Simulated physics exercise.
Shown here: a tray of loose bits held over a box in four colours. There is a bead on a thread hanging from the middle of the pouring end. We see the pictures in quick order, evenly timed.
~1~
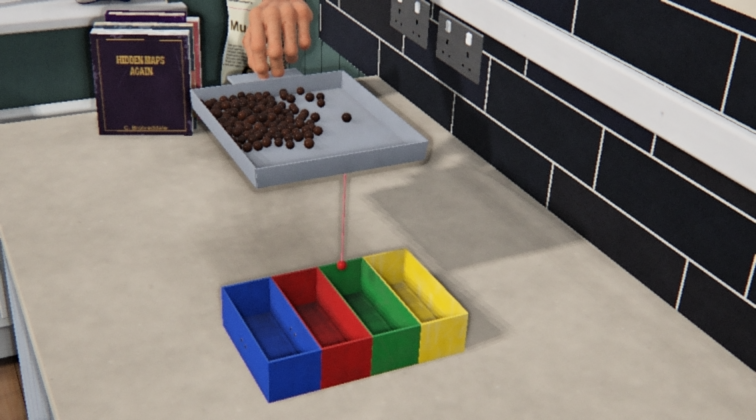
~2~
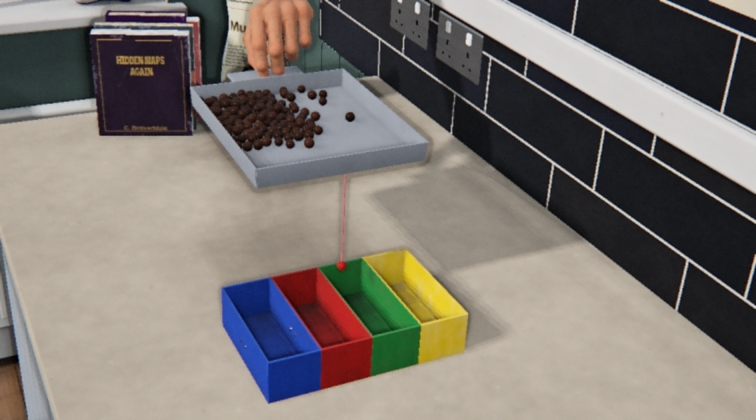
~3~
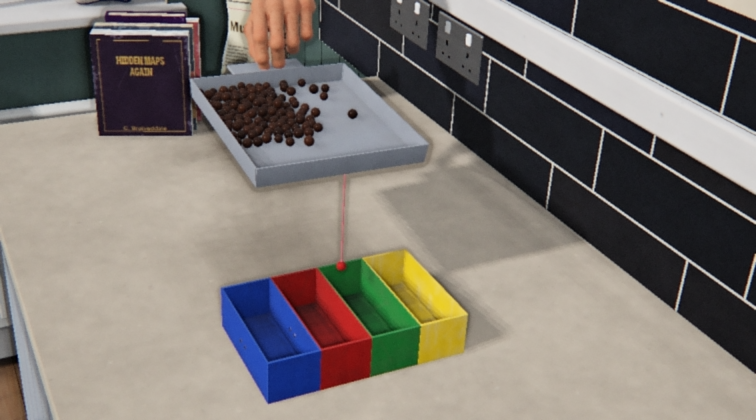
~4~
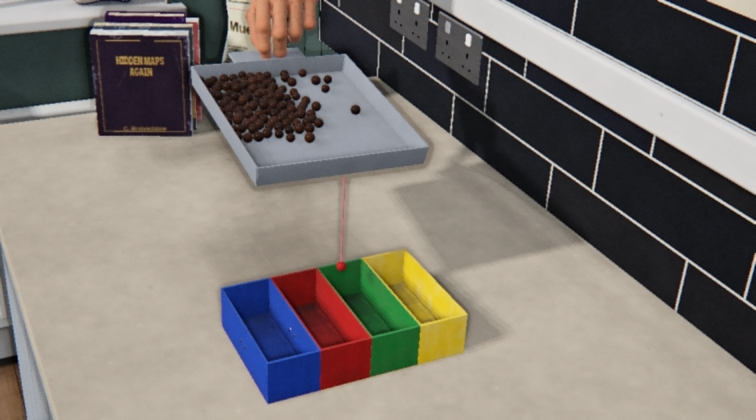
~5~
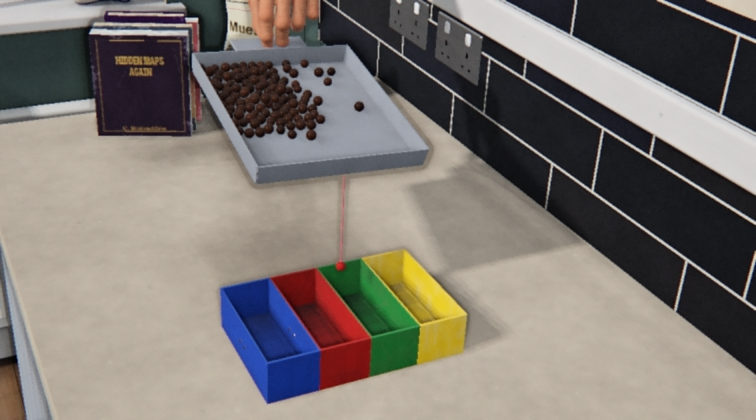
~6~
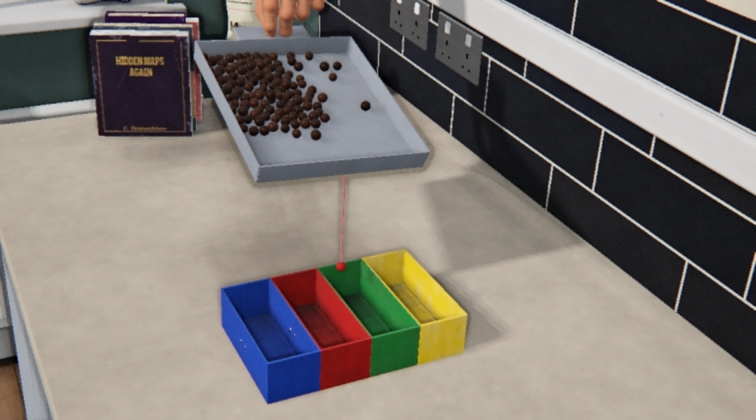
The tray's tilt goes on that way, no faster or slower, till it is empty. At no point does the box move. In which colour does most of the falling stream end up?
Most of the stream ends up in the yellow cell.
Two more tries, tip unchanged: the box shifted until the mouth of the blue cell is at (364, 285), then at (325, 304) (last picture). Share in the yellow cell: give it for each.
The first try yields 0% and the second yields 10%.
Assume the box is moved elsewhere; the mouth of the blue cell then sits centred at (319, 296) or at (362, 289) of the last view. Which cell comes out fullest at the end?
For the first position it is the green cell, and for the second it is that red cell.
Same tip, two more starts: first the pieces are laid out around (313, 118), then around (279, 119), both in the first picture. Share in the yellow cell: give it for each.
About 50 % and 50 %.
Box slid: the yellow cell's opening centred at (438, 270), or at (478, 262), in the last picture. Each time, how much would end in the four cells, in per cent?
About 90 per cent, then about 90 per cent.
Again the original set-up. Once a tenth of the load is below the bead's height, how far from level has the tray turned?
The tilt is near 105° by then.
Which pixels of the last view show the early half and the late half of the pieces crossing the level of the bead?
Near (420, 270) to start, and near (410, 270) afterwards.
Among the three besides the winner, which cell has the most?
Next in line is the green one.
Soon, tray tipped steeply; nearly all on the tray; a stray few in the yellow cell; a small part falling or outside the box.
A while on, tray tipped right over; most on the tray; a stray few in the yellow cell; a small part falling or outside the box.
Towards the end, tray tipped past a quarter turn; about half in the yellow cell; a small part in the green cell; a stray few in the red cell; about a quarter falling or outside the box.
Finally, tray tipped past a quarter turn; about half in the yellow cell; a small part in the green cell; a stray few in the red cell; none in the blue cell; about a quarter outside the box.
